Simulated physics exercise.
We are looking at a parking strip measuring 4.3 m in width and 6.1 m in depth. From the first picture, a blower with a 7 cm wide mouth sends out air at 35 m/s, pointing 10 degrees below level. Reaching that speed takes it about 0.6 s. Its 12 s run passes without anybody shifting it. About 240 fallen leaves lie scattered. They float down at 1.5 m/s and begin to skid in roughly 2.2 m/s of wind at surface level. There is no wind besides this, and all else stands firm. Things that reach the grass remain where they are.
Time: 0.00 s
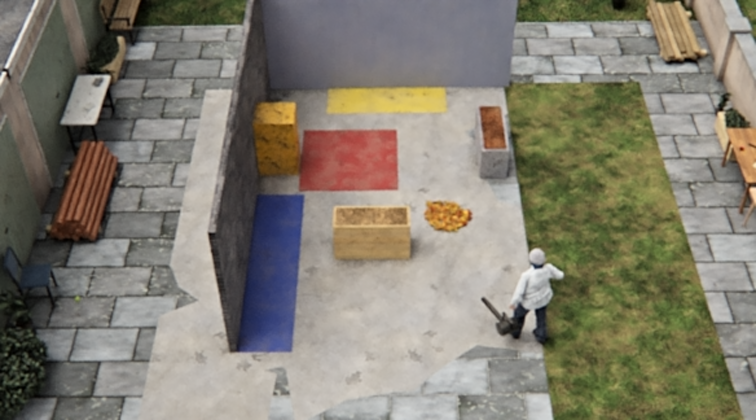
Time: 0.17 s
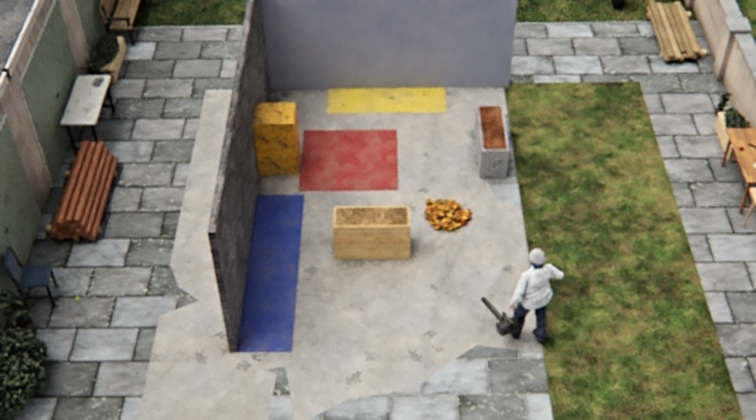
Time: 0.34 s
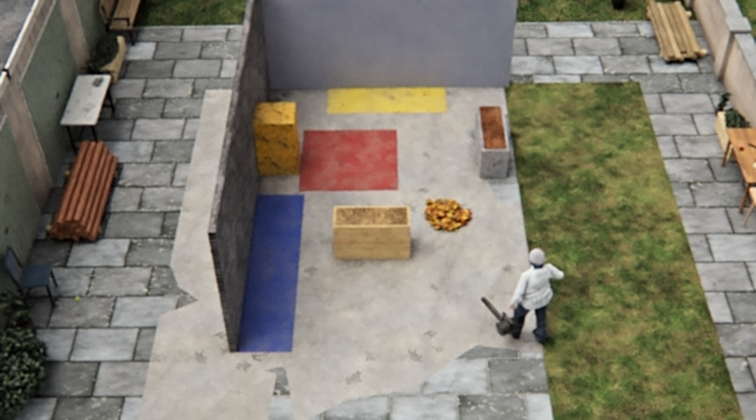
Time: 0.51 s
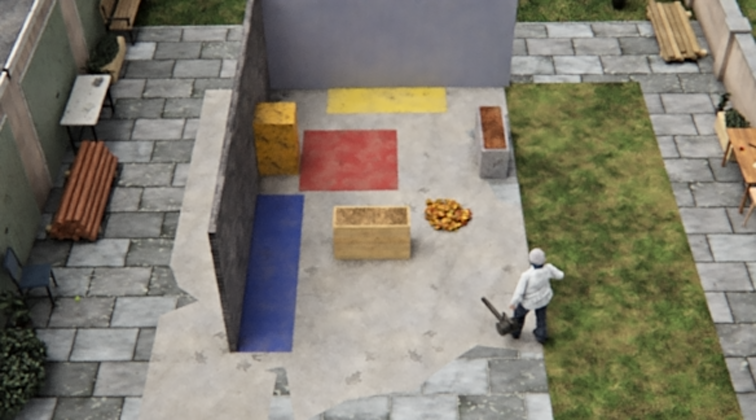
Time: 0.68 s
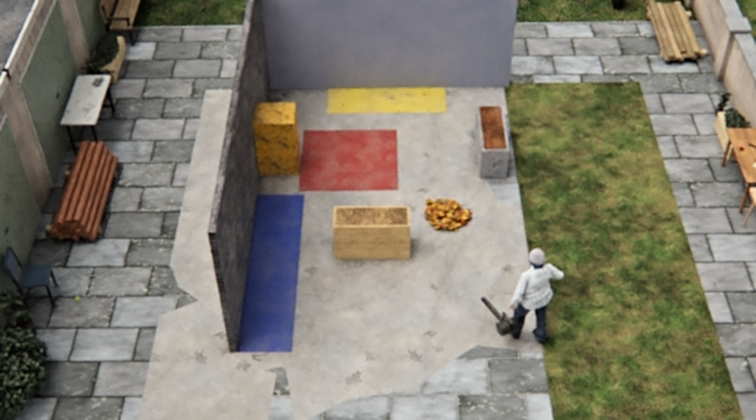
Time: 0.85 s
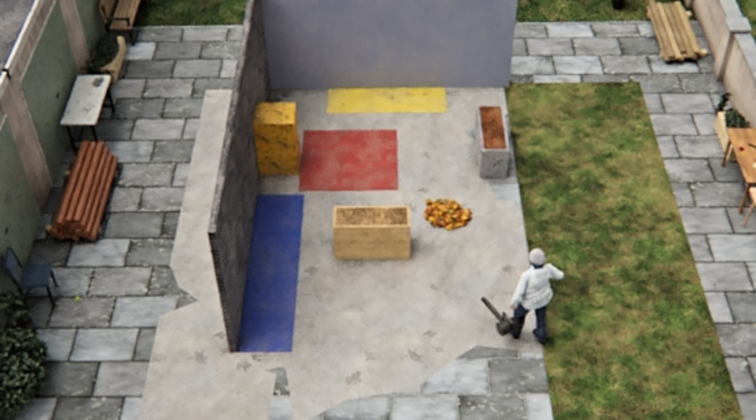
We see a person in white holding a blower beside a patch of grass, facing a small pile of orange leaves on concrete with coloured painted bays and planters; almost nothing moves, and the leaves barely stir.
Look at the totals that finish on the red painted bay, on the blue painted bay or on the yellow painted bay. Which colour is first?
Top colour: Yellow.
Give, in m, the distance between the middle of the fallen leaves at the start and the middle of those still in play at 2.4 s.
I'd put it at close to 1.4 m.
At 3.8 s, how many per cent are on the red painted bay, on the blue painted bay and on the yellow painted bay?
0 % red, 0 % blue, 20 % yellow.
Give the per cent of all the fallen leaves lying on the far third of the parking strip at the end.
Near 90 per cent at the end.
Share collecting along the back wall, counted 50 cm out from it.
About 20 per cent.
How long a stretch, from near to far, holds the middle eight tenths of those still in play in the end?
Spread: Approx. 2.0 m.
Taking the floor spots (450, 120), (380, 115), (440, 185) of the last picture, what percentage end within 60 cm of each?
I would say some 15 %, 25 % and 10 % respectively.
After 2.4 s the count stands so, 5 % are on the red painted bay, 0 % on the blue painted bay and 1 % on the yellow painted bay; the middle of those still in play is near (427, 158).
After 3.8 s the count stands so, 0 % are on the red painted bay, 0 % on the blue painted bay and 18 % on the yellow painted bay; the middle of those still in play is near (425, 148).
After 6.6 s the count stands so, 0 % are on the red painted bay, 0 % on the blue painted bay and 24 % on the yellow painted bay; the middle of those still in play is near (423, 135).
After 12.0 s, at the end, 0 % are on the red painted bay, 0 % on the blue painted bay and 28 % on the yellow painted bay; the middle of those still in play is near (417, 128).
